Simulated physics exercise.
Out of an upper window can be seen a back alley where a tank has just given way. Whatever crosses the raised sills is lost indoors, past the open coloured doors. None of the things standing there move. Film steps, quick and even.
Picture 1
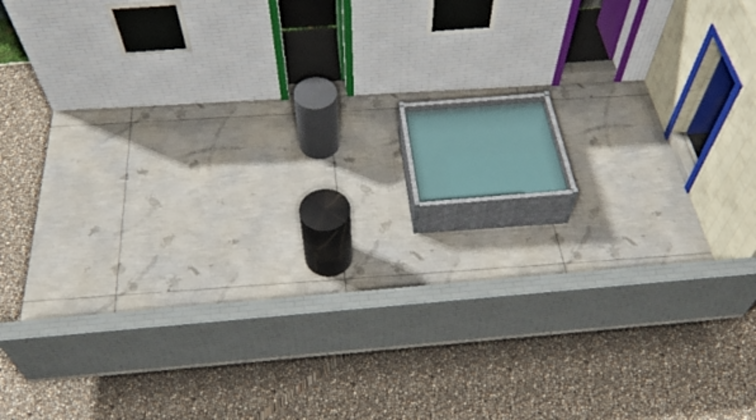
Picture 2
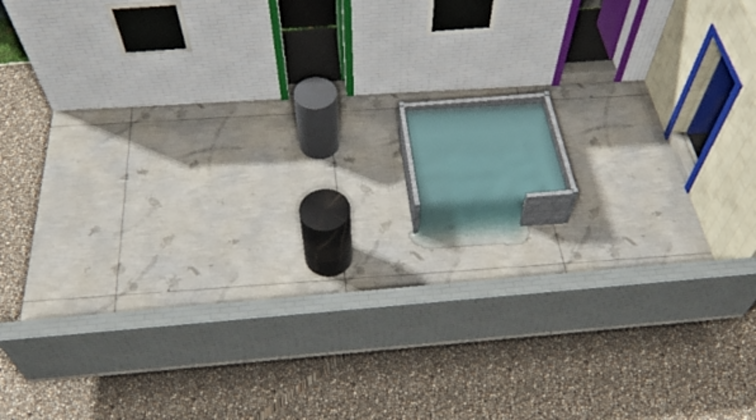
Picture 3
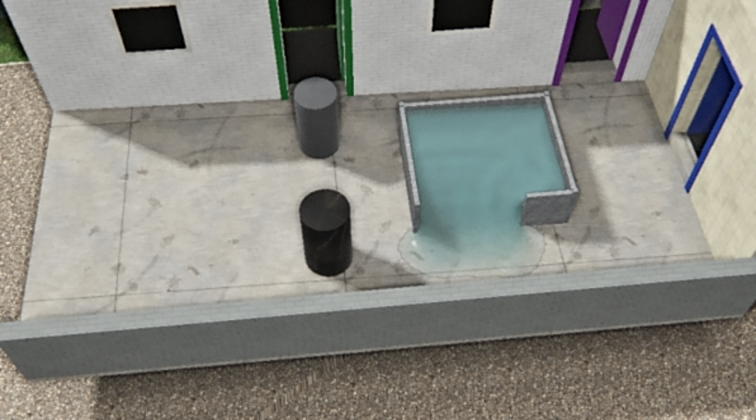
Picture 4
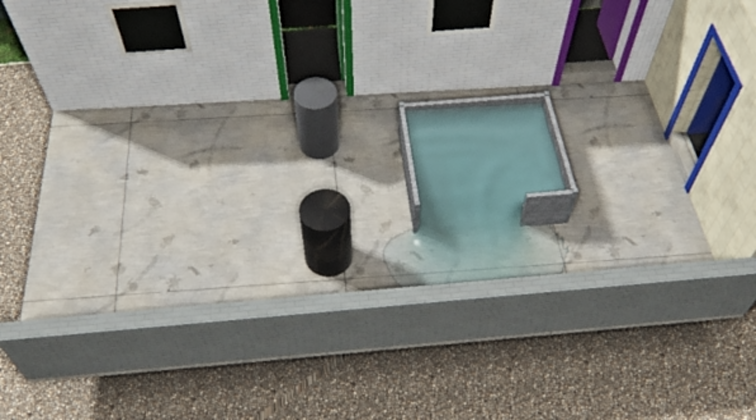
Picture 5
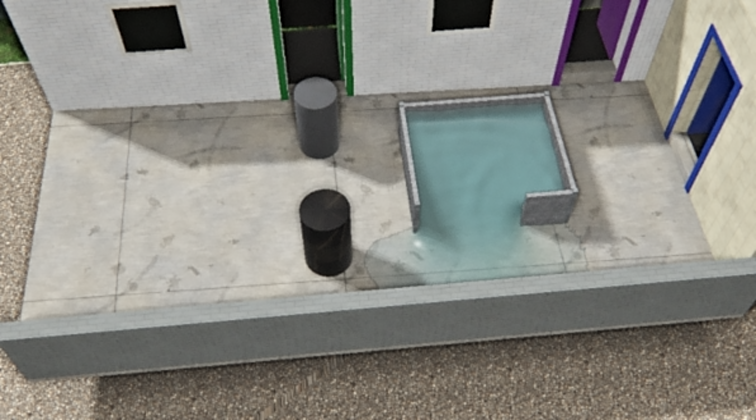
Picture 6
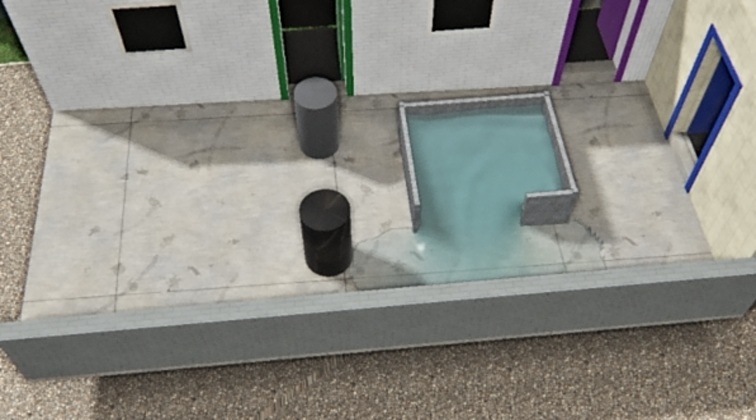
A square tank of water stood still in a walled yard near two dark barrels, then its front wall opened and water poured out, spreading across the paving up to the low grey wall.
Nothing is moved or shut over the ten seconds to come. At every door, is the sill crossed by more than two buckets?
The green door: No; the purple door: No; the blue door: No.
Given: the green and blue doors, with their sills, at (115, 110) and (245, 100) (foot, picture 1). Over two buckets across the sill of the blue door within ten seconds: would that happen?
As I see it, the blue door stays within limit.
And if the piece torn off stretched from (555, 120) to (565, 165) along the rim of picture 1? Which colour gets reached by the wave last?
Last comes the door marked green.
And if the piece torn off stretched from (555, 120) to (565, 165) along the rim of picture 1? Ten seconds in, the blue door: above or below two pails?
So the blue door ends up above after ten seconds.
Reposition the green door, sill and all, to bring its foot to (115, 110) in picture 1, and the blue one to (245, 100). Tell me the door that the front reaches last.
The one to pick is the blue-painted one.
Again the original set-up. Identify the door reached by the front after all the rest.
That would be the green door.
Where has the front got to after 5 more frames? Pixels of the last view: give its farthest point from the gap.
Farthest reach: About (712, 292).
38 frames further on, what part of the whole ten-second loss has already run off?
85 per cent.
A moment on, water covers 15 % of the floor; the green door not reached, the purple door not reached, the blue door not reached.
Next, water covers 30 % of the floor; the green door not reached, the purple door not reached, the blue door not reached.
Then, water covers 60 % of the floor; the green door not reached, the purple door wet at the sill, nothing in, the blue door wet at the sill, nothing in.
Later, water covers 85 % of the floor; the green door wet at the sill, nothing in, the purple door wet at the sill, nothing in, the blue door wet at the sill, nothing in.
In the end, water covers 75 % of the floor; the green door under two buckets in, the purple door wet at the sill, nothing in, the blue door wet at the sill, nothing in.
